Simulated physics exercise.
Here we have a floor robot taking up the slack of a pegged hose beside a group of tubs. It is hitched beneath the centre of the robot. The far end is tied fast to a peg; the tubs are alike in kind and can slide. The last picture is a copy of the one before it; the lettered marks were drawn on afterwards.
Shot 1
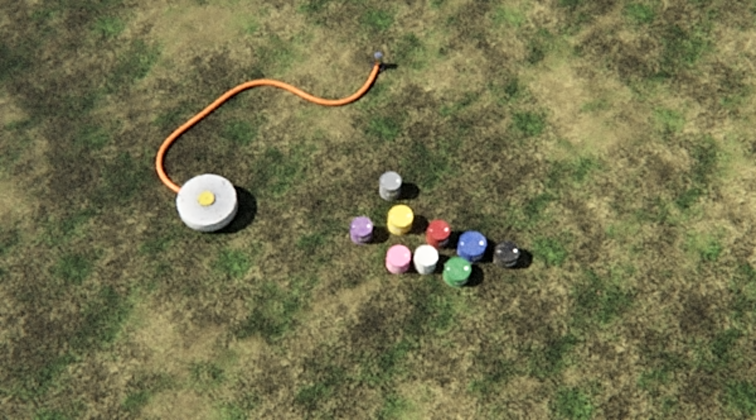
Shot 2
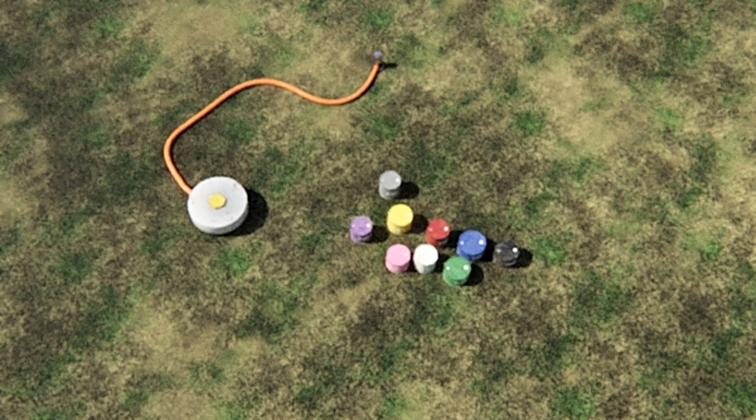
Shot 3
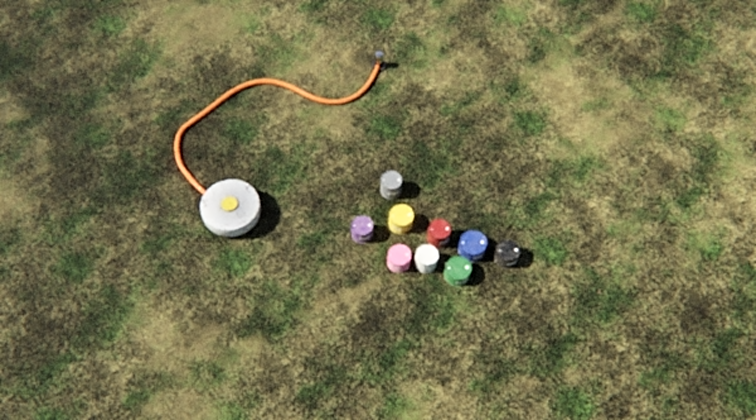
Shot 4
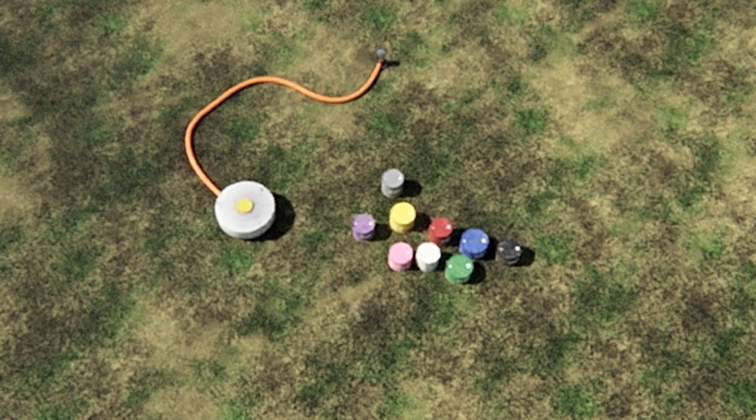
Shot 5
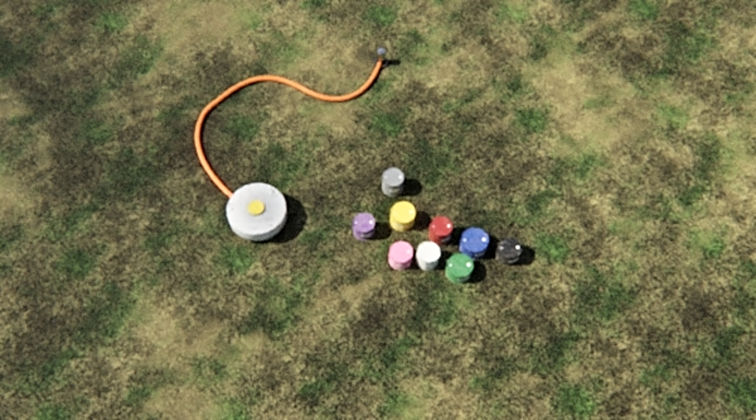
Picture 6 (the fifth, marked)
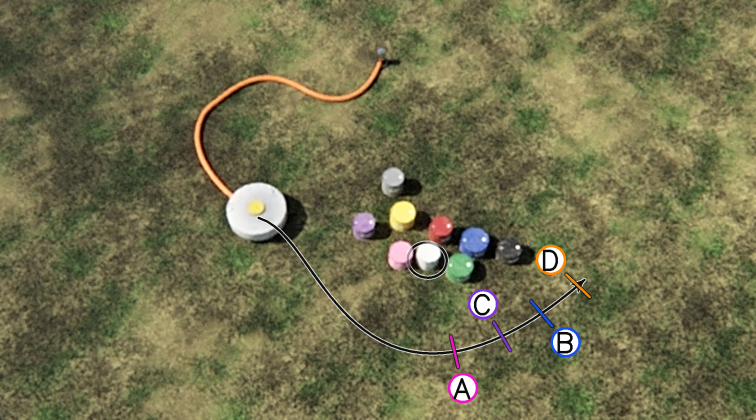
At first, a round white robot with a yellow centre sits on patchy grass, an orange hose curving from it to a small peg, left of a cluster of colourful tubs. The robot then slides slowly right and slightly downward, the hose's left bend shifting along with it, while the tubs stay in place.
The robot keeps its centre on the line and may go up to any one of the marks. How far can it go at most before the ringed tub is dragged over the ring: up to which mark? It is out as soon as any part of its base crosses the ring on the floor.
Stop at B.
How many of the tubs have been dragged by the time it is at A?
By then, none.
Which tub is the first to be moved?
Purple.
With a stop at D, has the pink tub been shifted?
Yes.
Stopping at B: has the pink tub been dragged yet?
Yes.
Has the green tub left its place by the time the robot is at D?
By then, yes.
On the marked copy, A at (455, 352); B at (541, 314); C at (502, 336); D at (578, 286); the ring at (427, 260); the route from (259, 218) via (401, 349) to (585, 280).
Following B. Soon after the start, robot (333, 296); white tub (428, 256).
Later, robot (445, 349); white tub (428, 256).
In the end, robot (543, 309); white tub (429, 256); yellow tub (408, 215); pink tub (413, 241); purple tub (387, 221); the white tub is still in its ring.
As for the rest, A is safe but short; C is safe but short; D drags the ringed tub to (445, 245).
